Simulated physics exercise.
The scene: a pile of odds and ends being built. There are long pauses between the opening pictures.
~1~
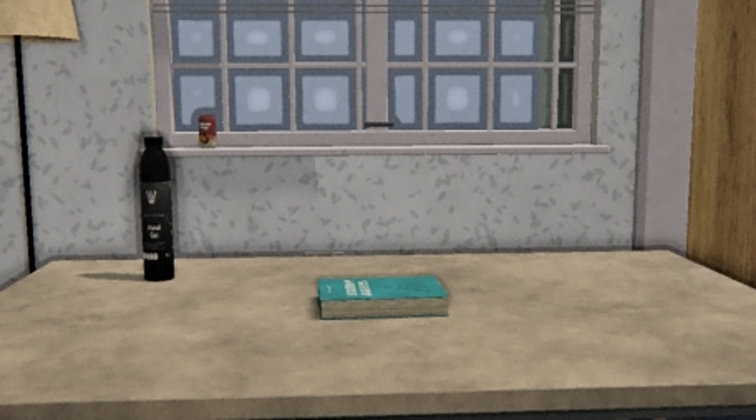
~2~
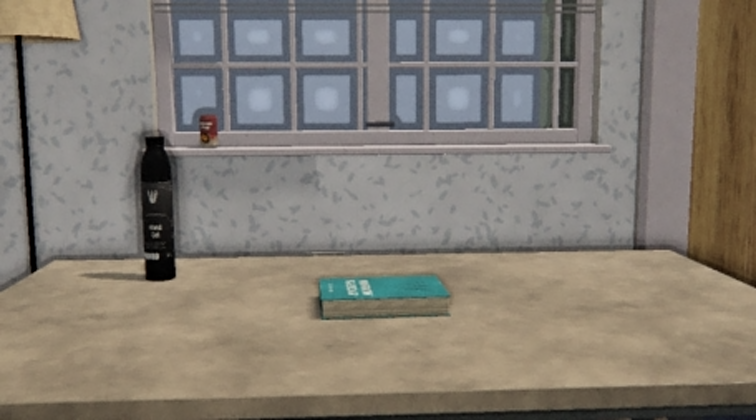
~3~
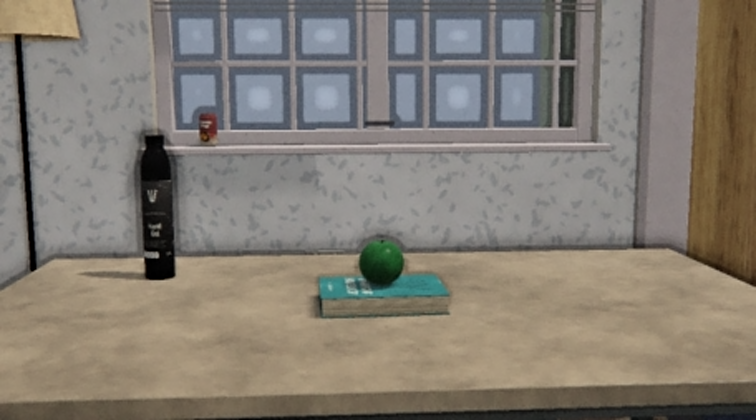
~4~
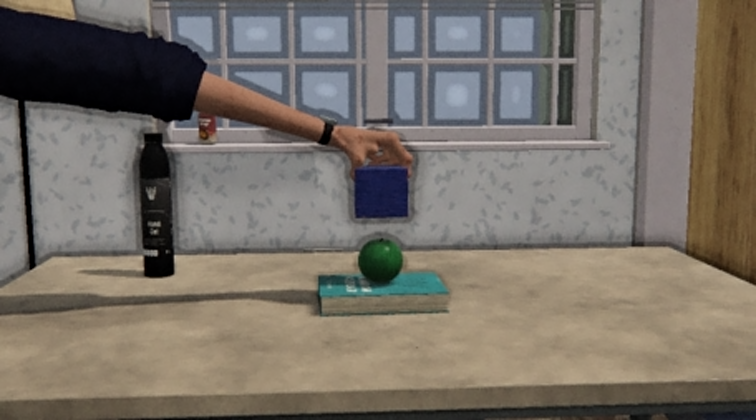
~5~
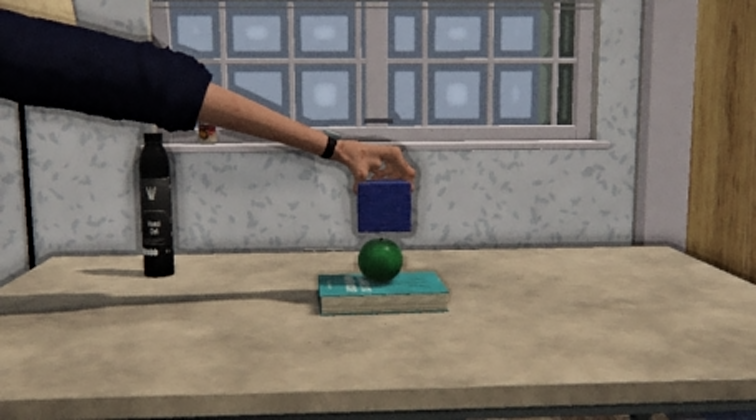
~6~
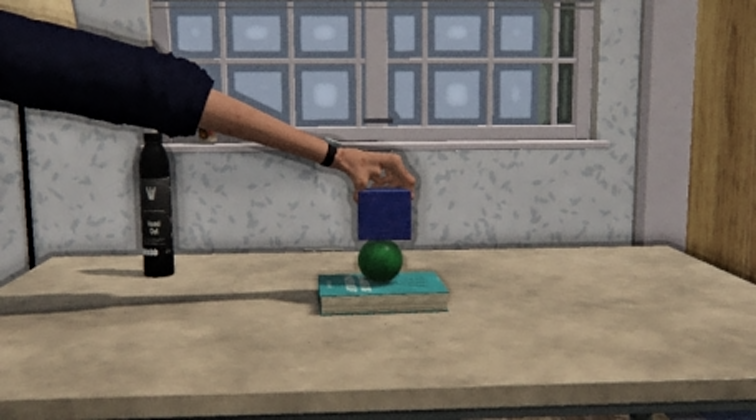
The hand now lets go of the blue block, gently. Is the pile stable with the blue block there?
Outcome: The pile loses its balance.
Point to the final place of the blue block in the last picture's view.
Near (517, 276).
Then, 0.50 s after the last picture, blue block now fallen.
Then, 0.60 s after the last picture, things are still on the move.
Then, 0.80 s after the last picture, as before.
At rest, fallen, blue block; the other 3 in place. Seen from the same camera at the end, blue block near (517, 276). The pile comes apart.
